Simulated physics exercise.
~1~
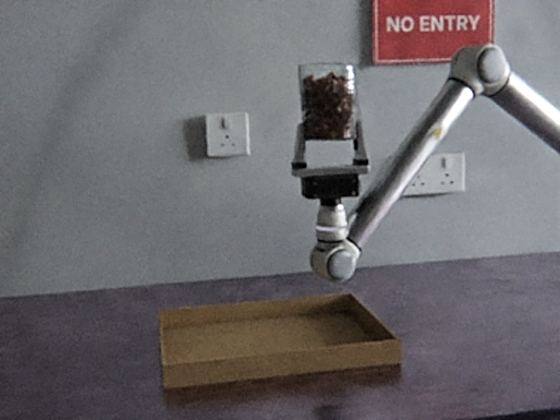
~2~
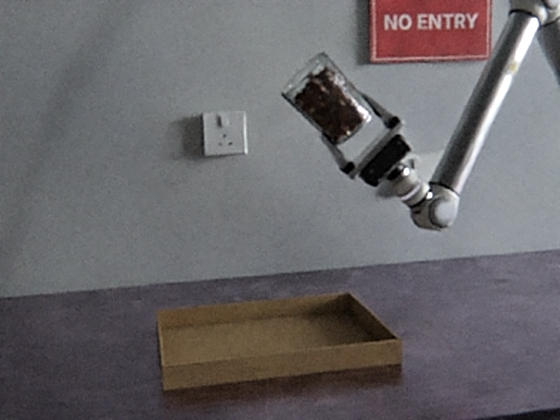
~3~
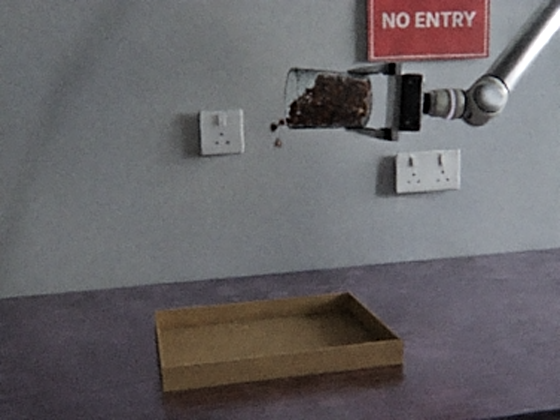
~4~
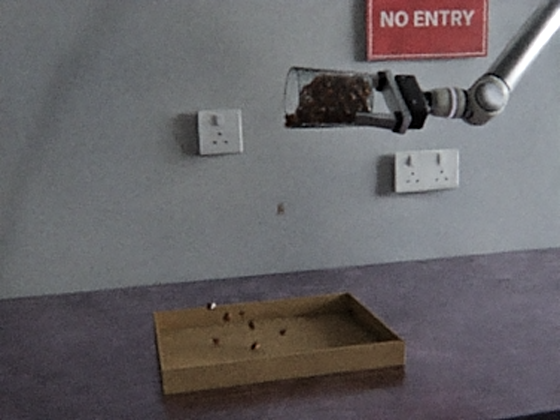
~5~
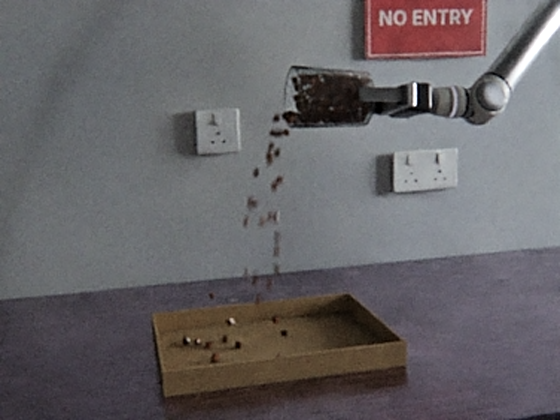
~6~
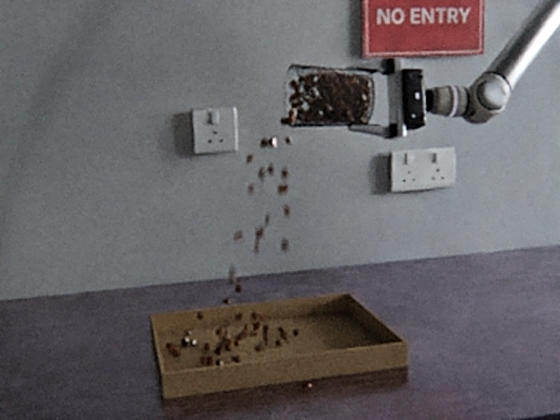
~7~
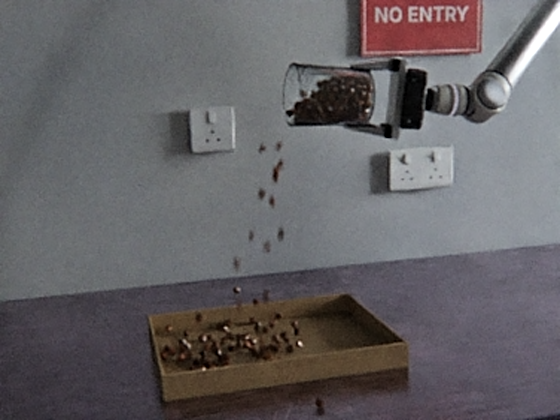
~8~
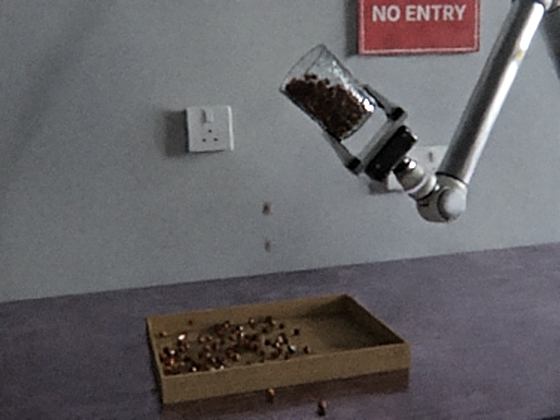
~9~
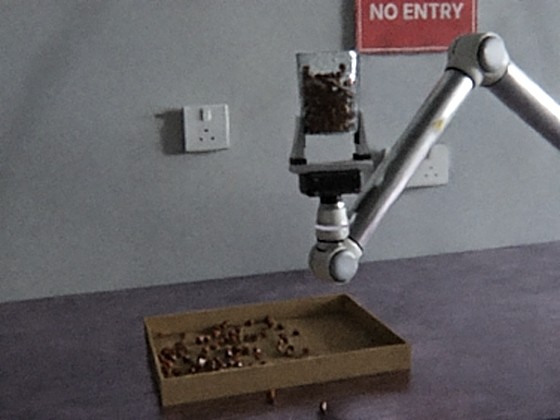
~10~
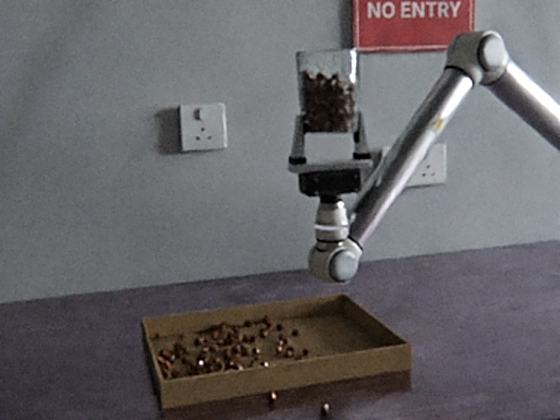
We see a robot arm tip a clear cup of small brown pieces onto its side above a shallow cardboard tray, spilling some into the tray and a few onto the table, then turn the cup upright, still holding many pieces.
